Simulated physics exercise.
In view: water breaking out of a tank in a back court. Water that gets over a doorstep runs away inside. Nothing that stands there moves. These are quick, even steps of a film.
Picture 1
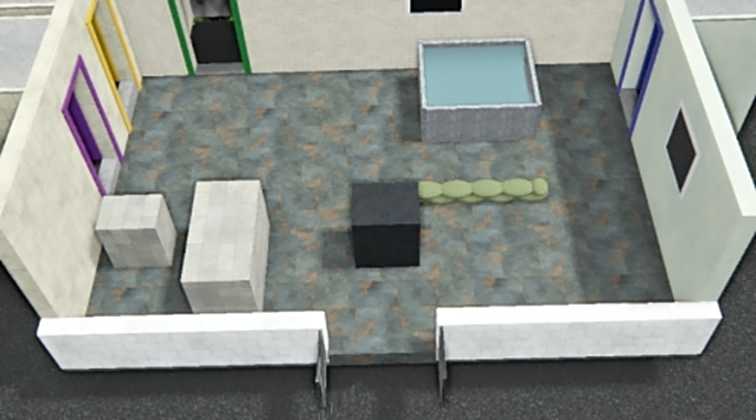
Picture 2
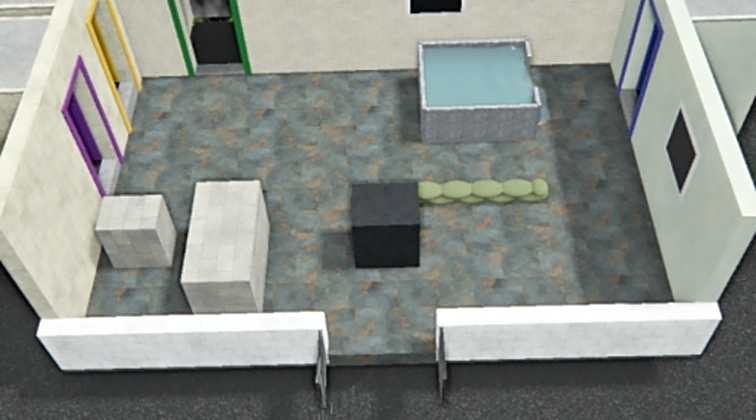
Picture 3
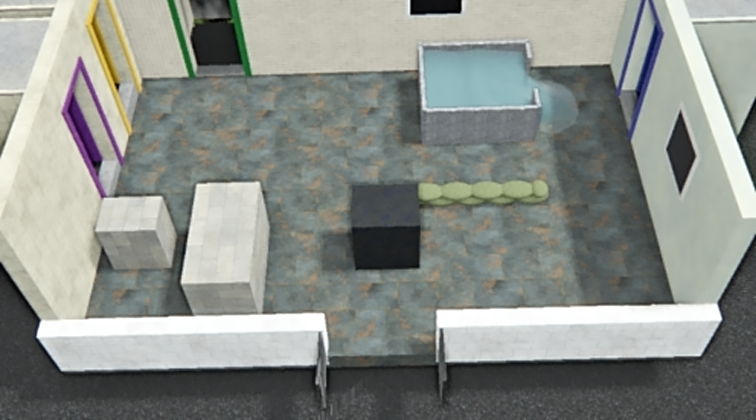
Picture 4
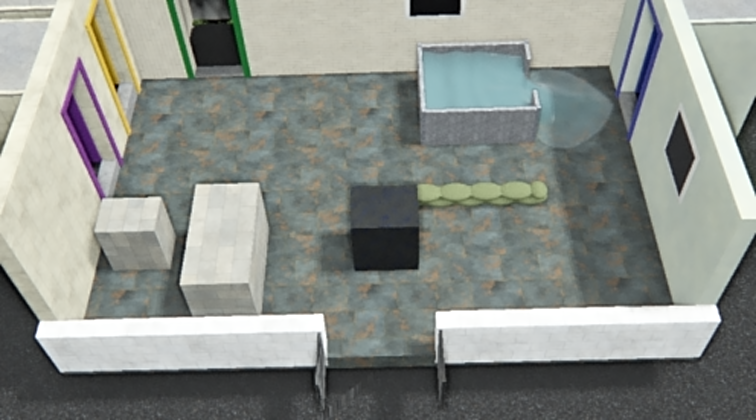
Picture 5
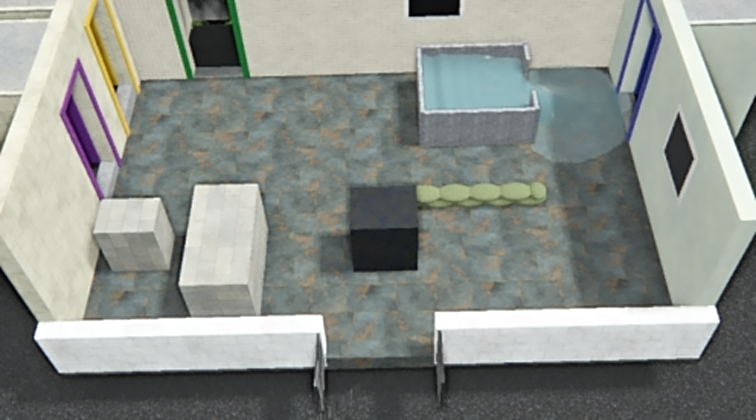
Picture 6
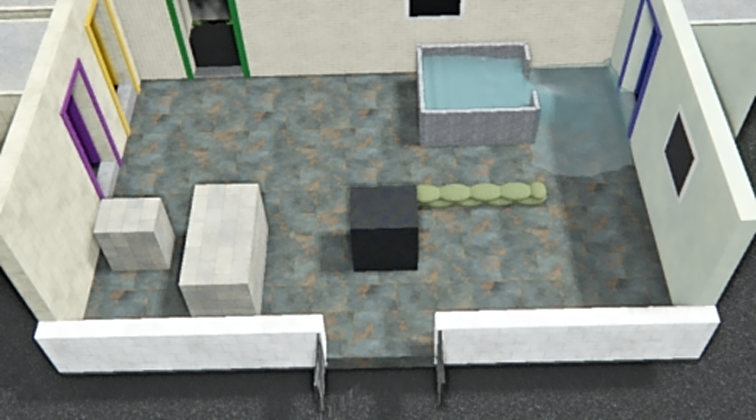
In a walled back court with a patterned floor, pale blocks, a dark cube and a low green hedge, an open tank of water stands whole and still. Its right side opens and water pours through the gap, fanning across the floor toward the blue door and spreading along the right wall.
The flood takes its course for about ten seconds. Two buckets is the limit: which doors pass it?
One by one: The yellow door holds within the limit; the purple door holds within the limit; the blue door floods; the green door holds within the limit.
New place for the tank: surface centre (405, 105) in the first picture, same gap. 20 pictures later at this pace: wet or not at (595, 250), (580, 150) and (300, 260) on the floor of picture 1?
In that order: Wet, awash, no water.
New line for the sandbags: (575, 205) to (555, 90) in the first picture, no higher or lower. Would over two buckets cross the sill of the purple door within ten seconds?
In short: The purple one keeps below it.
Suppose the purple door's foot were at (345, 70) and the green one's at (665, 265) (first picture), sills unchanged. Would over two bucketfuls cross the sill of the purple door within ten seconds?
In short: Purple is under.
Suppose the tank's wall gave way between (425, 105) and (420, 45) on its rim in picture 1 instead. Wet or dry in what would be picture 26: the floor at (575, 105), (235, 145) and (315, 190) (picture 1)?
In that order: Free of water, wet, flooded.
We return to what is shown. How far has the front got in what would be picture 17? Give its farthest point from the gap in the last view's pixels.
At about (673, 334).
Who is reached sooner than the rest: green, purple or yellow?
I say the one in green.
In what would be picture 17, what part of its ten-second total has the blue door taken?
Close to 60 %.
A moment on, water covers 10 % of the floor; the yellow door not reached, the purple door not reached, the blue door over two buckets in, the green door not reached.
Next, water covers 15 % of the floor; the yellow door not reached, the purple door not reached, the blue door far over two buckets in, the green door not reached.
Then, water covers 30 % of the floor; the yellow door not reached, the purple door not reached, the blue door far over two buckets in, the green door not reached.
Later, water covers 45 % of the floor; the yellow door not reached, the purple door not reached, the blue door far over two buckets in, the green door wet at the sill, nothing in.
In the end, water covers 60 % of the floor; the yellow door wet at the sill, nothing in, the purple door wet at the sill, nothing in, the blue door far over two buckets in, the green door wet at the sill, nothing in.
